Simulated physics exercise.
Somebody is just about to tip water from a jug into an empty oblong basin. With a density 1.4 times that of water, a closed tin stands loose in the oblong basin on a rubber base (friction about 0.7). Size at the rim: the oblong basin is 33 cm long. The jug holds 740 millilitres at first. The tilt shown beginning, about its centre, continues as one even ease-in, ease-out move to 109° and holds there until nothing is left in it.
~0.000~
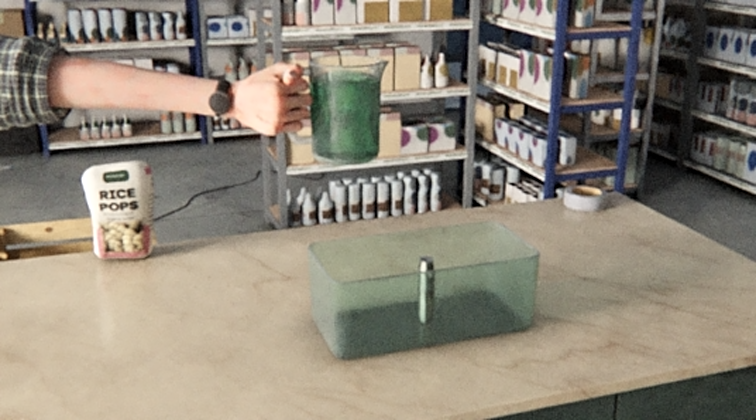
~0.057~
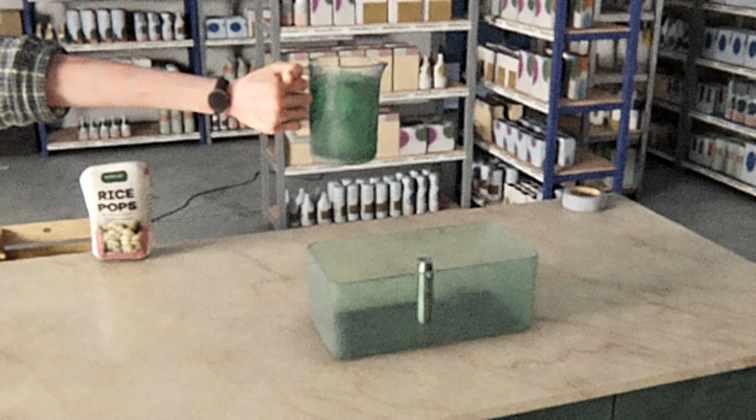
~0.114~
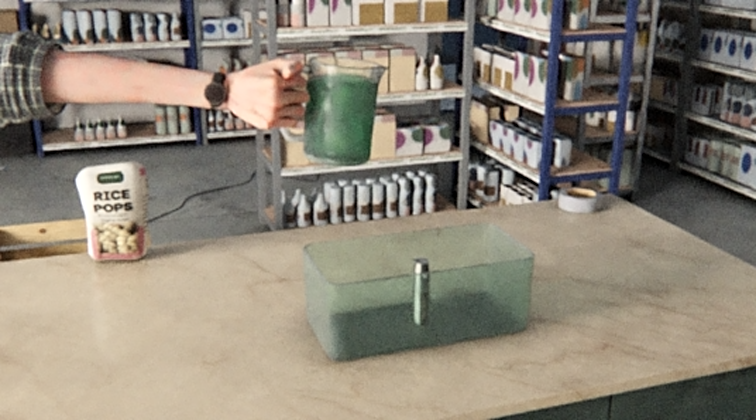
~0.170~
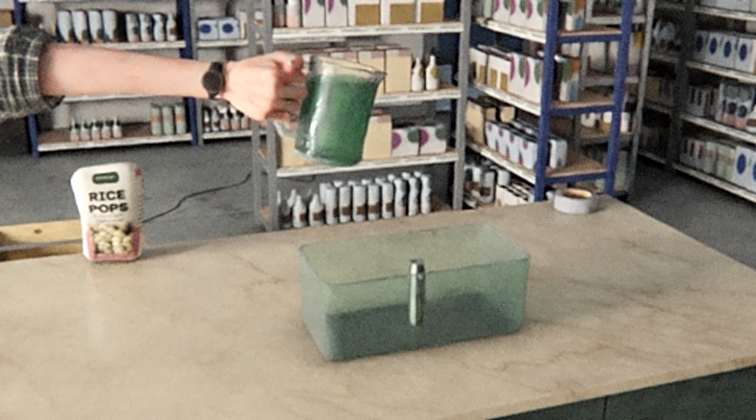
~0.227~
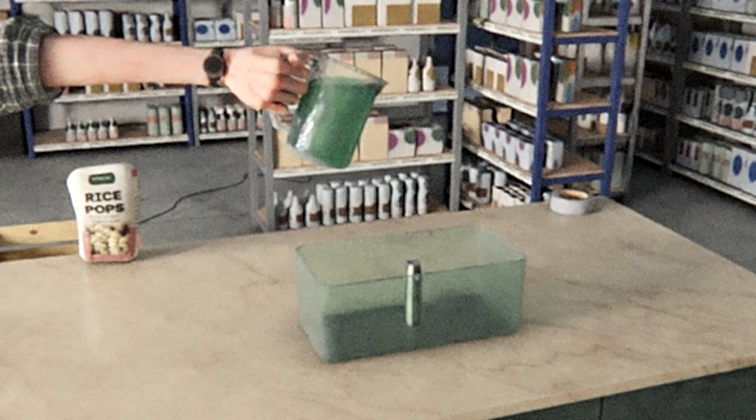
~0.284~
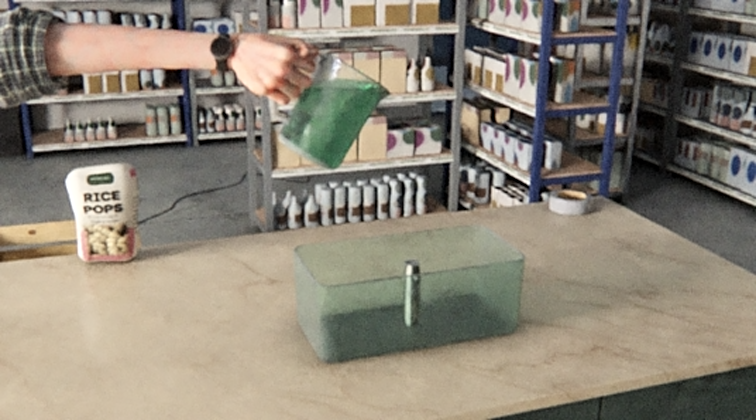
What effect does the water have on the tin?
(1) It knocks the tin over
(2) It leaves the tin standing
It leaves the tin standing (2).
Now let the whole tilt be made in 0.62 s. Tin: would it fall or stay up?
Then it remains upright.
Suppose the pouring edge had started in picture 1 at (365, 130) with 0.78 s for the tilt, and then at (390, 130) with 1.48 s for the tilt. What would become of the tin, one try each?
In the first try it comes down; in the second it comes down.
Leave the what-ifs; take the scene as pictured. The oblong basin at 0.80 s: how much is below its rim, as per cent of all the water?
Reading: Approx. 50 %.
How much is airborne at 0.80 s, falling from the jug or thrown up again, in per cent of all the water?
Estimate: About 32 in a hundred.
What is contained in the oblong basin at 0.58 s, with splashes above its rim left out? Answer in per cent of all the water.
5 %, give or take.
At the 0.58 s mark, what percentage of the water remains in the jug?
66 %.
By 0.58 s the tilt is 93° and 67 per cent is still to pour; the tin stands where it began.
By 0.80 s the tilt is 109° and 19 per cent is still to pour; the tin stands where it began.
By 1.03 s the tilt is 109° and 2 per cent is still to pour; the tin stands where it began.
By 1.28 s the tilt is 109° and 0 per cent is still to pour; the tin stands where it began.
At rest the tin stands where it began.
